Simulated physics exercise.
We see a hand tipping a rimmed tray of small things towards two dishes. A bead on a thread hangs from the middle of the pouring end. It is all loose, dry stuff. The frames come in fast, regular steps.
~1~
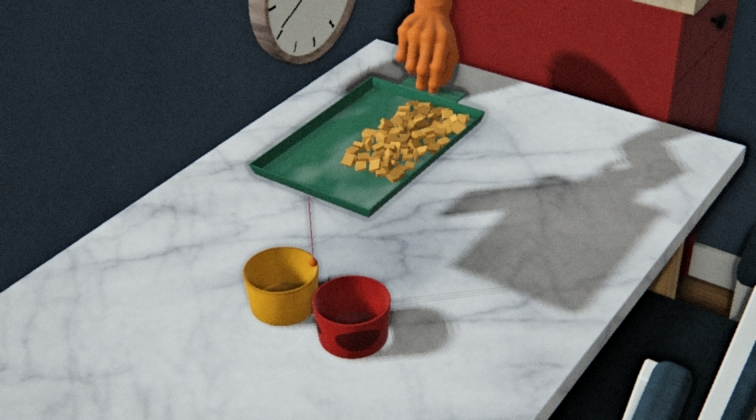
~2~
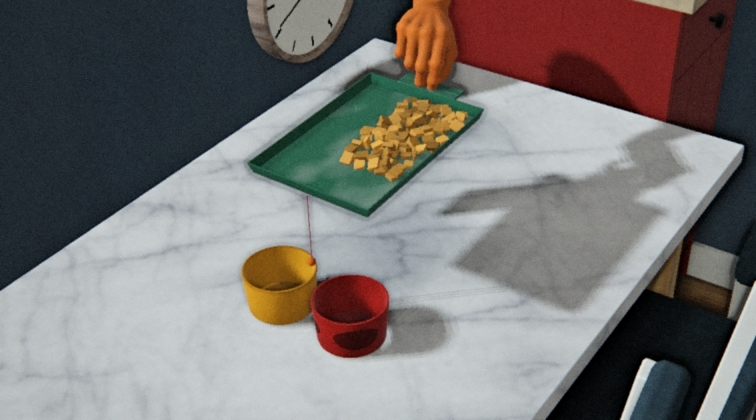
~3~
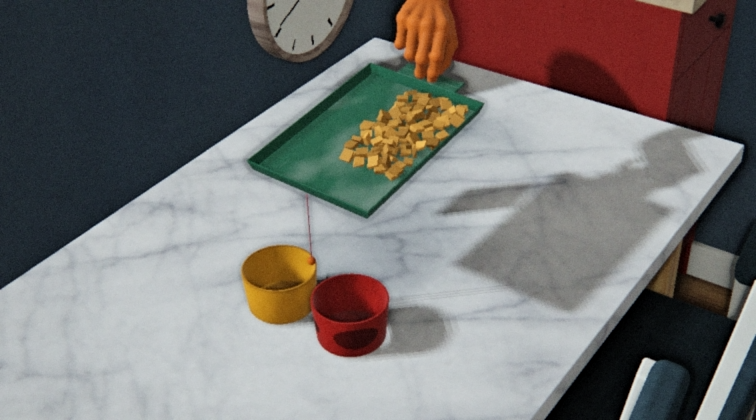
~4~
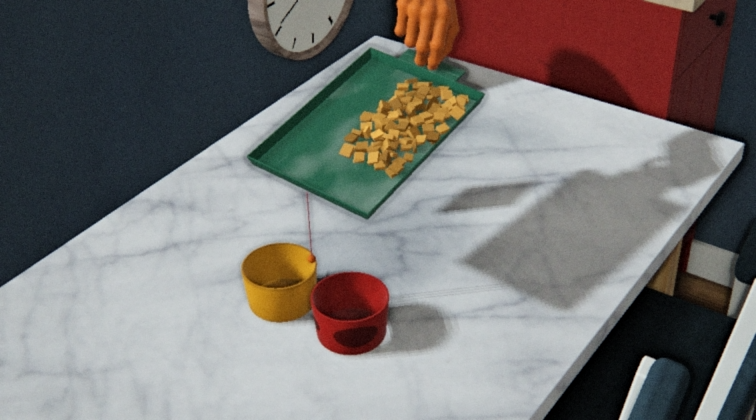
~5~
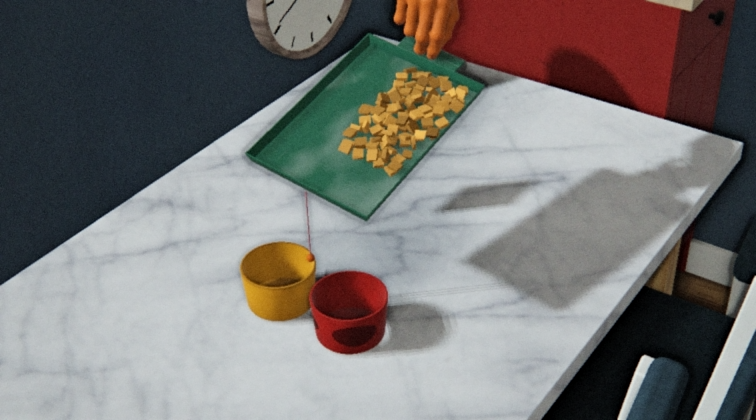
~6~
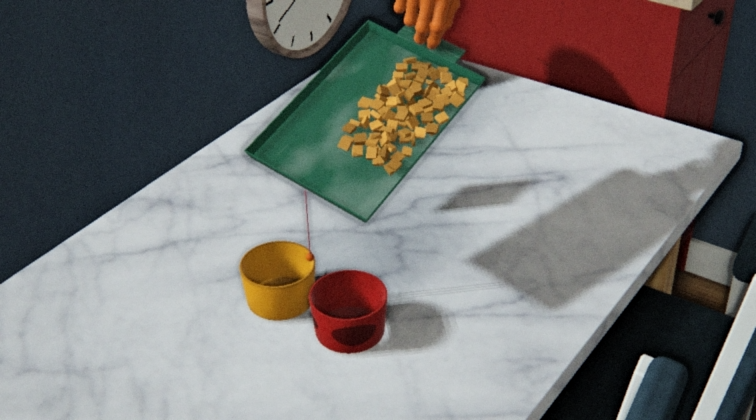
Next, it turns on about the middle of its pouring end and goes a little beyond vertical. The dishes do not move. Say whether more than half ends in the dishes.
The two hold the larger part of the load.
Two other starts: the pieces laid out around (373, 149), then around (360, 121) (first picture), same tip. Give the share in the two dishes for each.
First some 80, then 60 per cent.
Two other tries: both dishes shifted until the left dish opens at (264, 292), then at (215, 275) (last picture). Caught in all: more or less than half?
The first try: The smaller part. The second: Less than half.
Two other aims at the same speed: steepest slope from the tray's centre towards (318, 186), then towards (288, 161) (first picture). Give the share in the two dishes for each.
In turn 30 and 30 in a hundred.
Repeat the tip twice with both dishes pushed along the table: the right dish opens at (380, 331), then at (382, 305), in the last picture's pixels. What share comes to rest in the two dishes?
Roughly 20 per cent, and 70 per cent.
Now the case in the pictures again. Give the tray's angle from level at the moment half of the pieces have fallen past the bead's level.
Around 85° of tilt.
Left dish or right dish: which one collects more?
The winner is right.
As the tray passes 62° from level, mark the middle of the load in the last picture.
At about (381, 184).
Soon after the last picture, tray tipped steeply; nearly all on the tray; a stray few in the air.
A little later, tray tipped right over; a small part on the tray; about two thirds in the right dish; about a quarter outside both.
Later still, tray tipped past a quarter turn; most in the right dish; about a quarter outside both.
At rest, tray tipped past a quarter turn; most in the right dish; none in the left dish; about a quarter outside both.
